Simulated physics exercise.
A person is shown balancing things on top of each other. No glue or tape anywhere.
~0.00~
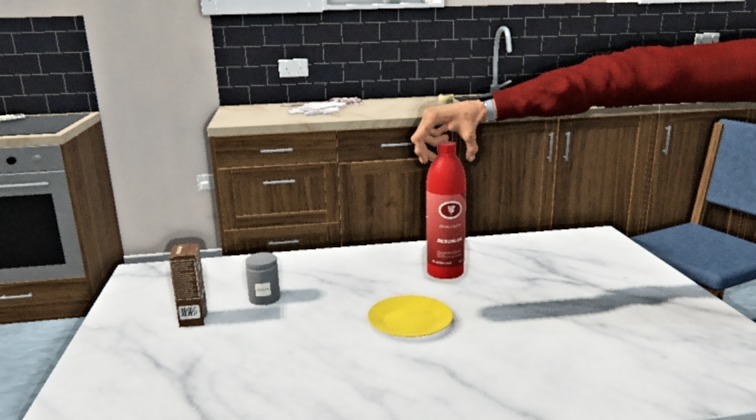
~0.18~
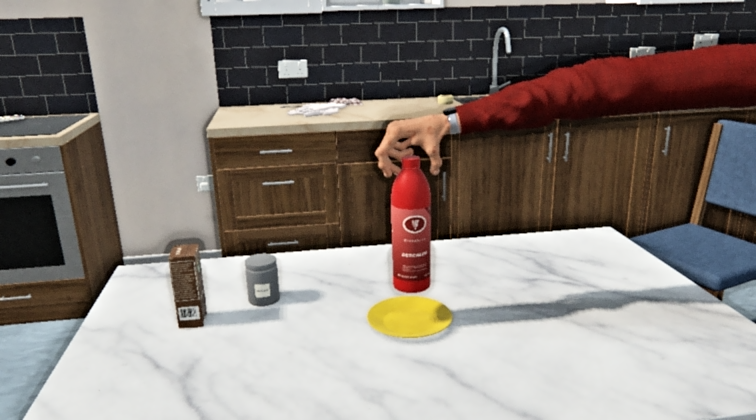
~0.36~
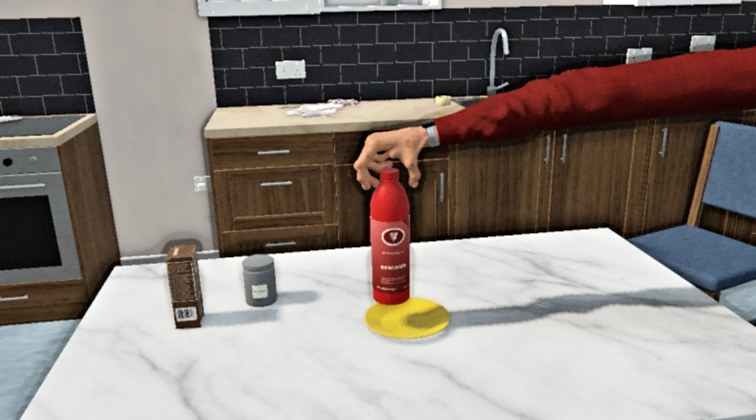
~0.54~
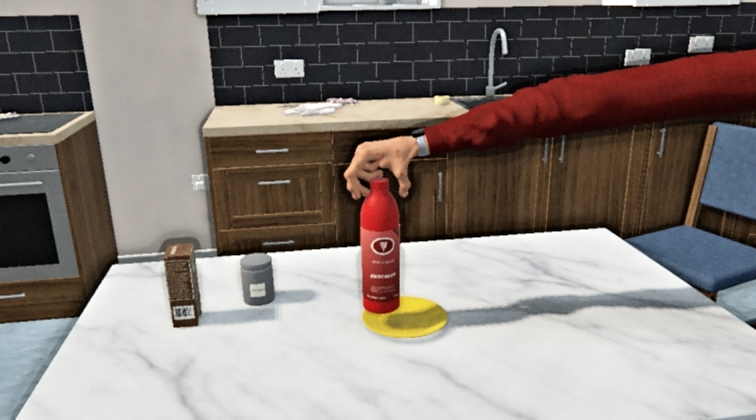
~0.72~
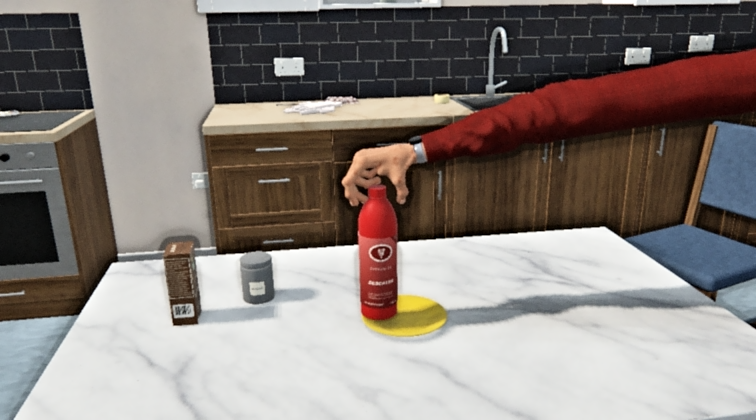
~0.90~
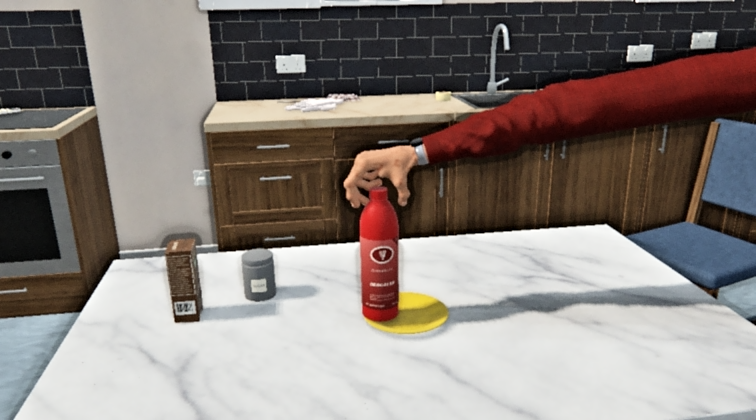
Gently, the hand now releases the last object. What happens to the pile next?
The pile stands firm.
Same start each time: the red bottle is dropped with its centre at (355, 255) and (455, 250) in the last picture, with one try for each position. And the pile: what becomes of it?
Case 1: Collapse. Case 2: Collapse.
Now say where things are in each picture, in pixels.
On its way; red bottle (446, 210); grey jar (263, 279), in the first picture.
On its way; red bottle (411, 224); brown carton (189, 286), in the second picture.
On its way; red bottle (390, 236); yellow plate (407, 320), in the third picture.
On its way; red bottle (381, 245); grey jar (258, 279), in the fourth picture.
On its way; red bottle (378, 252); brown carton (183, 284), in the fifth picture.
In place under the hand; red bottle (380, 253); yellow plate (406, 315), in the sixth picture.
After 1.60 s, no change.
After 2.50 s, red bottle resting near (380, 253).
In the end (4.0 s), all 4 unmoved. At the end, from the last picture's camera, red bottle near (380, 253). The pile stays up.
